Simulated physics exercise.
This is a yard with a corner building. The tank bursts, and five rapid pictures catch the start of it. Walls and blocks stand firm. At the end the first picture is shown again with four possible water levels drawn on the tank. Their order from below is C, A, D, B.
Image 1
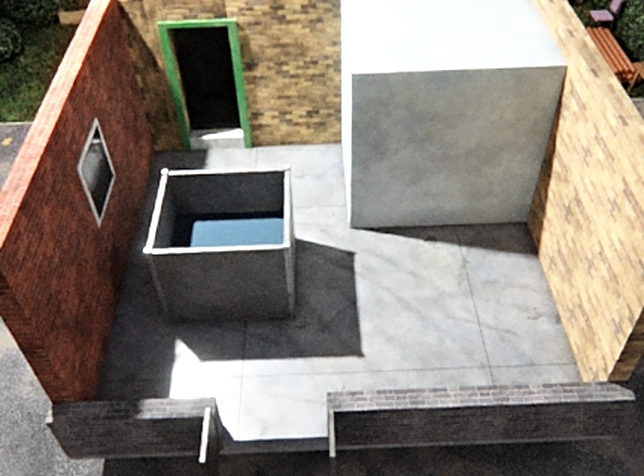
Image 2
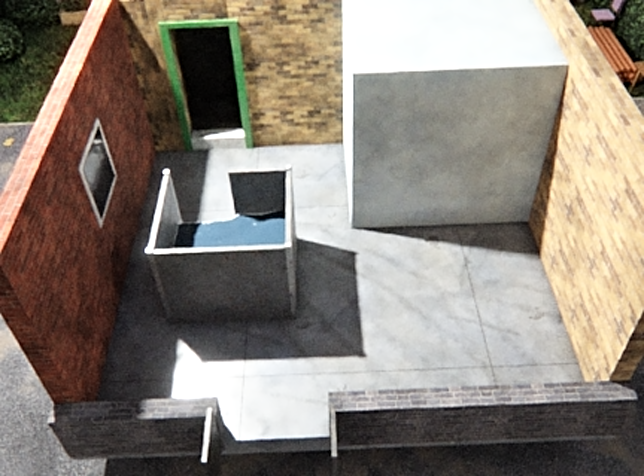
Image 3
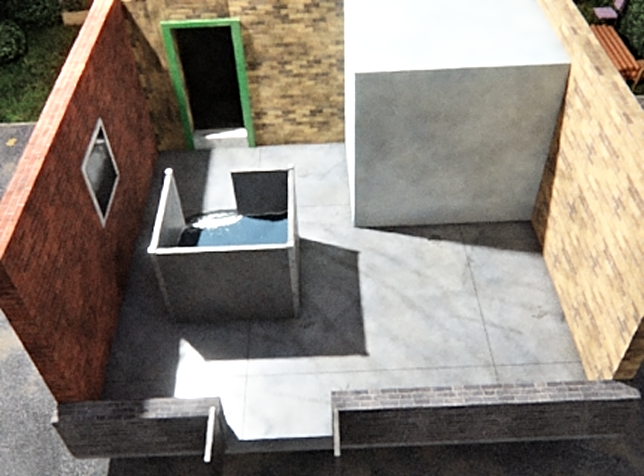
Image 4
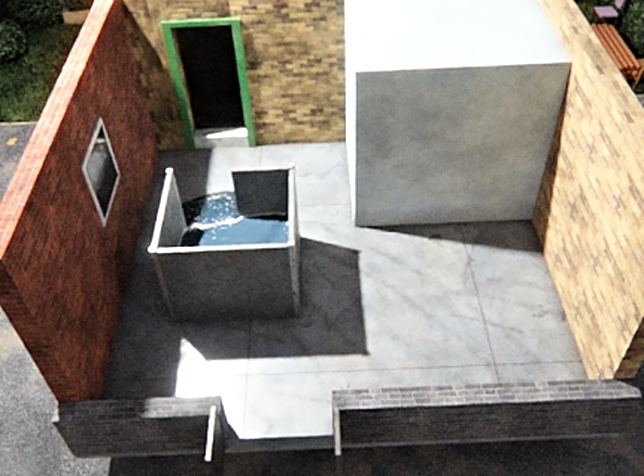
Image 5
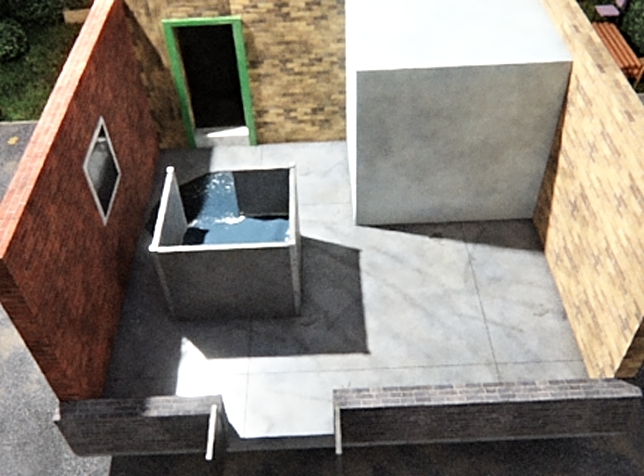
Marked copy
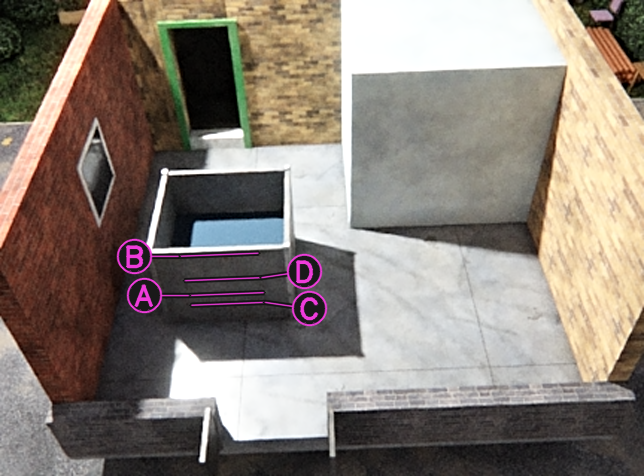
At first, dark blue water lies still in a square, open-topped grey tank in a walled yard with a green-framed doorway. Then the tank's far side changes in appearance and the water ripples, with a pale patch showing towards the back. Bright, broken glints then spread over the surface, while the visible paving looks unchanged.
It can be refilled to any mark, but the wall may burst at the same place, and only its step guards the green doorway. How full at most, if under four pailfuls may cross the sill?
A is the one.
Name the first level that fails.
D it is.
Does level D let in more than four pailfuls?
Yes, that goes wrong.
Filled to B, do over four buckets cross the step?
Yes.
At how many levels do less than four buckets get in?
Two of them.
On the marked copy, A at (226, 294); B at (218, 254); C at (228, 303); D at (223, 279); from the bottom up C, A, D, B.
For level A, a splash gets over, under a bucket.
For level B, dozens of bucketfuls pour in.
For level C, nothing gets over.
For level D, about 9 bucketfuls get in.
